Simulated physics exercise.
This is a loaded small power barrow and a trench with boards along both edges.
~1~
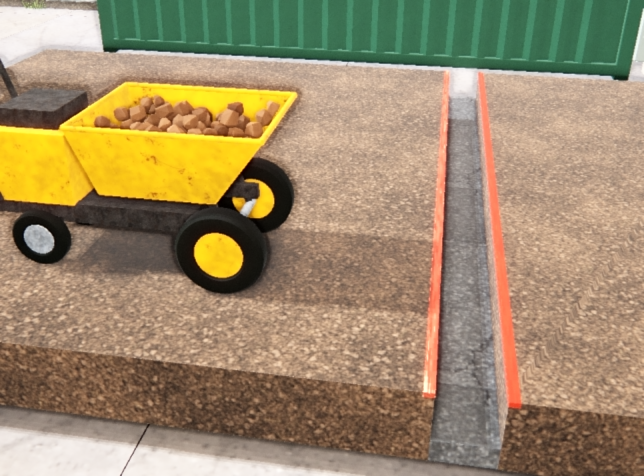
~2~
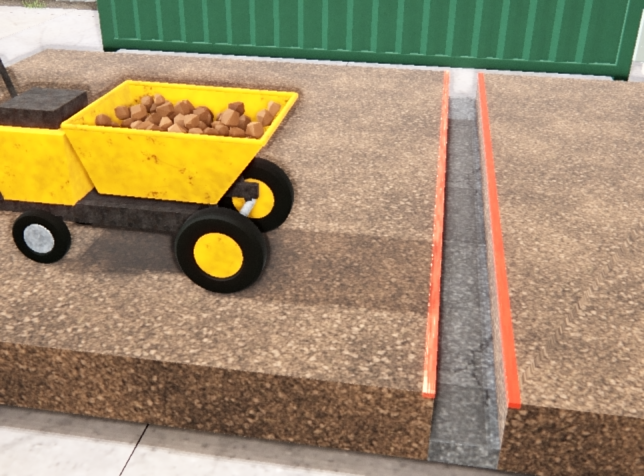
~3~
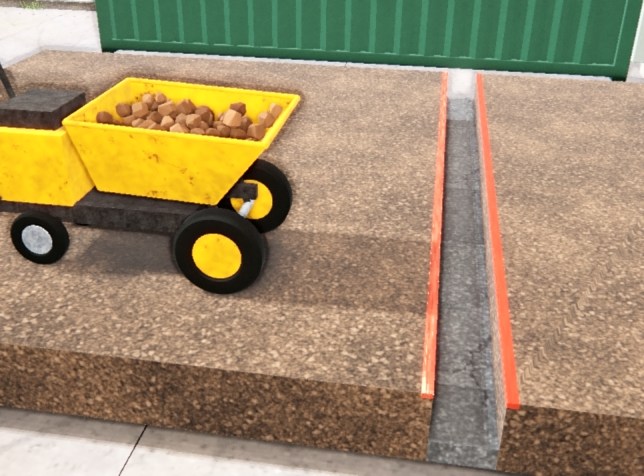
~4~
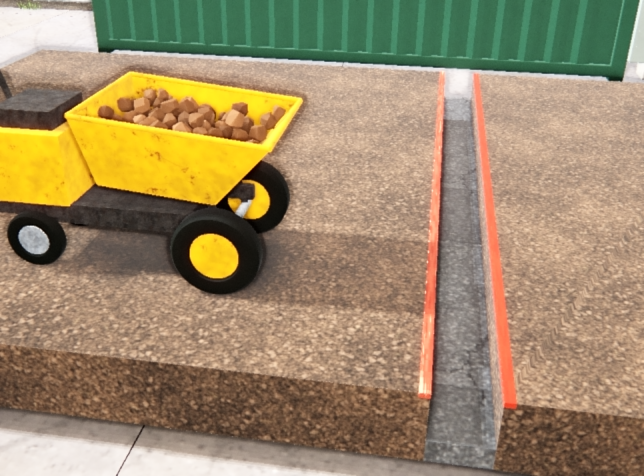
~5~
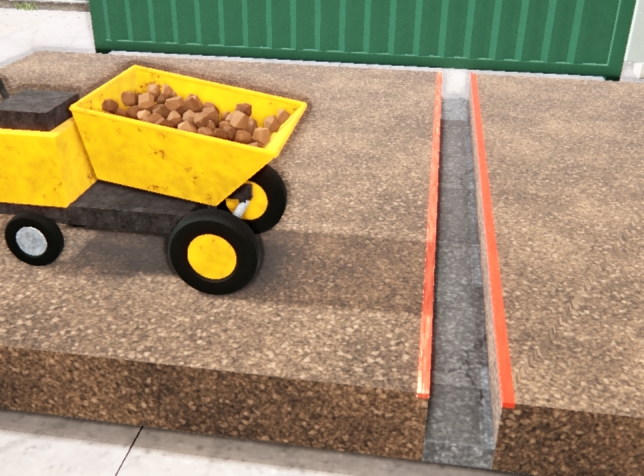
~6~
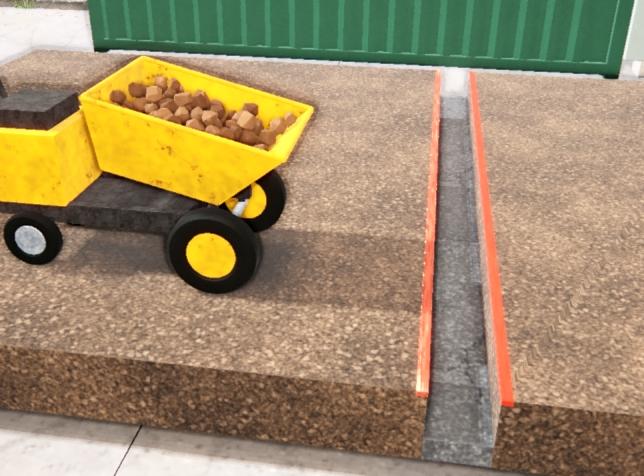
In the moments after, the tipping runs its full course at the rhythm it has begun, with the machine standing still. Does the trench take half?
The trench takes under half.
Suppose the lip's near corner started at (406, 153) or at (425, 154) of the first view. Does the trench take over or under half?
The first try: The smaller part. The second: Not half.
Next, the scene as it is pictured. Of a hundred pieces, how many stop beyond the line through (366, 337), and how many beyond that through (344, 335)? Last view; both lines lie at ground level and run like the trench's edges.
The first gives 60 %, the second 70 %.
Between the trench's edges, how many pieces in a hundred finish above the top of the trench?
Near 0 %.
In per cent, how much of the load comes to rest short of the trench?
Near 55 %.
Shortly afterwards, skip tipped well over; the whole lot in the skip.
Next, skip tipped steeply; all but a few in the skip; a little short of the trench; only a few falling.
Some moments later, skip tipped right over; near a quarter in the skip; near half short of the trench; near a quarter in or heaped over the trench.
In the end, skip tipped right over; near a quarter in the skip; near half short of the trench; near a quarter in or heaped over the trench; none at all beyond it.
